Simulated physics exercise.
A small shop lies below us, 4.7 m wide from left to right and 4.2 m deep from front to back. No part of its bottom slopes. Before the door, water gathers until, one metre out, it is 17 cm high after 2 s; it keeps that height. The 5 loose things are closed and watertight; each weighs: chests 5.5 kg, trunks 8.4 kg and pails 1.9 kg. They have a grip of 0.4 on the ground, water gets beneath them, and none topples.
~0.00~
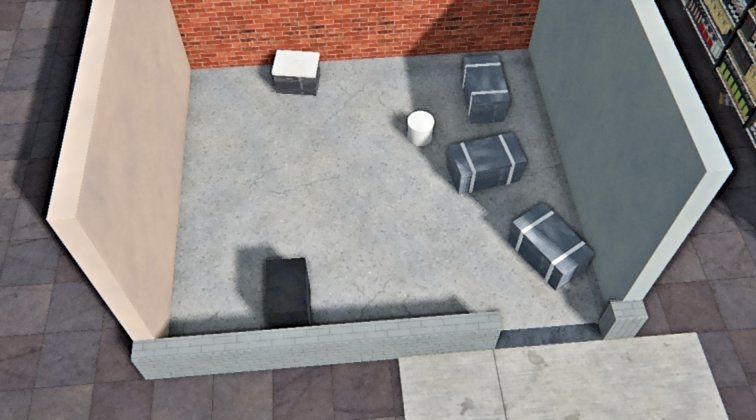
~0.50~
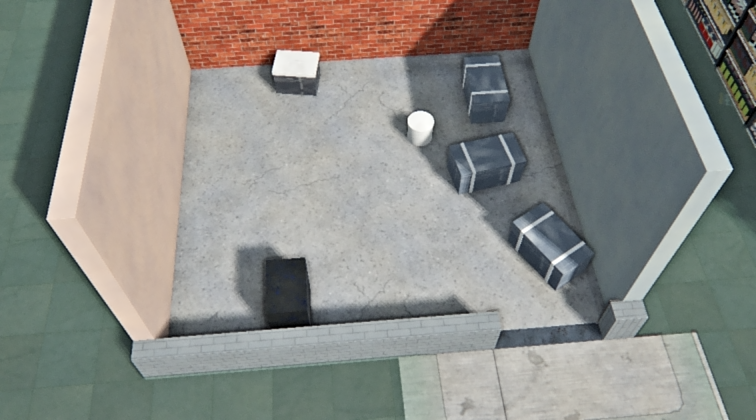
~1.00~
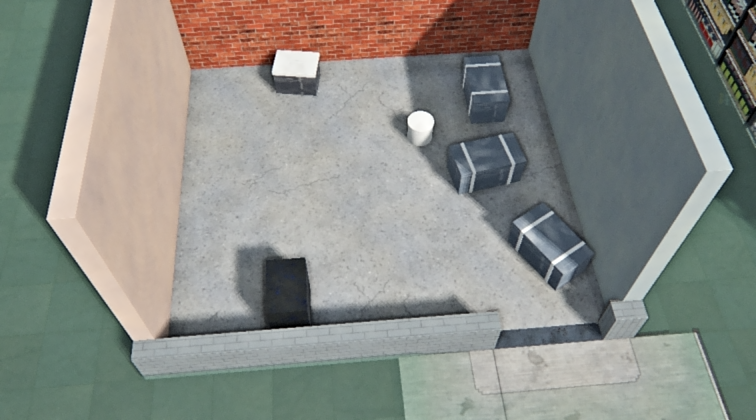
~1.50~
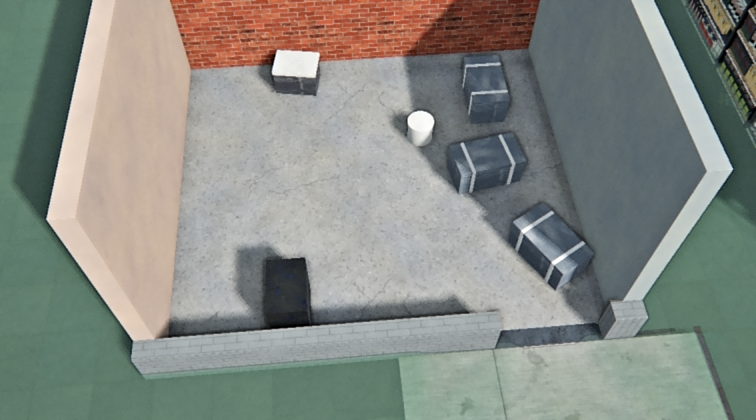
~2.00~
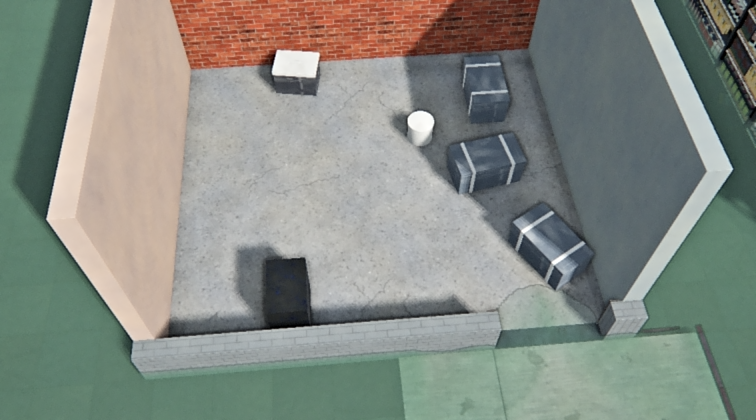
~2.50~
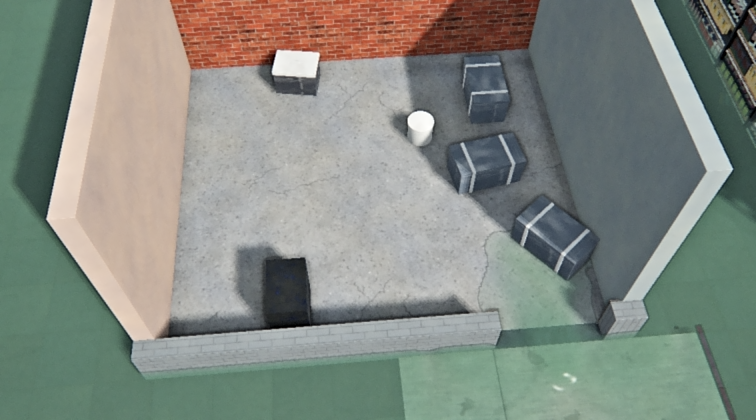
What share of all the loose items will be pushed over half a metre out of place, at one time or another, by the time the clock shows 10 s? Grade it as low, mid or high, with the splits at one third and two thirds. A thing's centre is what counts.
Grade: High, two thirds or more.
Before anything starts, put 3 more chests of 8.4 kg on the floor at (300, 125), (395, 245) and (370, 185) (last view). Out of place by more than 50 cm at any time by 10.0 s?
Note, in order of listing: Crosses the threshold, stays below the threshold, stays below the threshold.
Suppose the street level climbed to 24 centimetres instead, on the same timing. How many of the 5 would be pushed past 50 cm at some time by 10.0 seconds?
5.
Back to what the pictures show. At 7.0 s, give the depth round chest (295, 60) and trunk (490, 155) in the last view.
Depth approx. 4 cm / 6 cm.
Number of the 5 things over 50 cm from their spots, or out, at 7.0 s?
I make it 4 by then.
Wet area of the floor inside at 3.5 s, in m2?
Roughly 4.5 m2.
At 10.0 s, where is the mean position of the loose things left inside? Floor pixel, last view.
Close to pixel (259, 138).
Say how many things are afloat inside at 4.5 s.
At that point I count 2.
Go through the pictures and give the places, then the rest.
A trunk at (553, 237) rests on the ground; a chest at (296, 62), on the bottom; 0.0 m2 under water; 0 of 5 have shifted, in the first frame.
A trunk at (553, 237), on the bottom; a chest at (296, 62), on the bottom; water covers 0.0 m2; 0 of 5 have shifted, in the second frame.
A trunk at (553, 237) rests on the ground; a chest at (296, 62) rests on the ground; water covers 0.0 m2; 0 of 5 have shifted, in the third frame.
A trunk at (553, 237), on the bottom; a chest at (296, 62) rests on the ground; water covers 0.0 m2; 0 of 5 have shifted, in the fourth frame.
A trunk at (553, 237) rests on the ground; a chest at (296, 62), on the bottom; water covers 0.4 m2; 0 of 5 have shifted, in the fifth frame.
A trunk at (558, 229) rests on the ground, 13 cm from its start; a chest at (296, 62), on the bottom; 1.0 m2 under water; 1 of 5 have shifted, in the sixth frame.
After 3.5 s 1 of 5 are over 50 cm from their spots; 1 afloat.
After 4.5 s 2 of 5 are over 50 cm from their spots; 2 afloat.
After 7.0 s 4 of 5 are over 50 cm from their spots; 5 afloat.
After 10.0 s 5 of 5 are over 50 cm from their spots, and 5 have been at some point; 5 afloat.
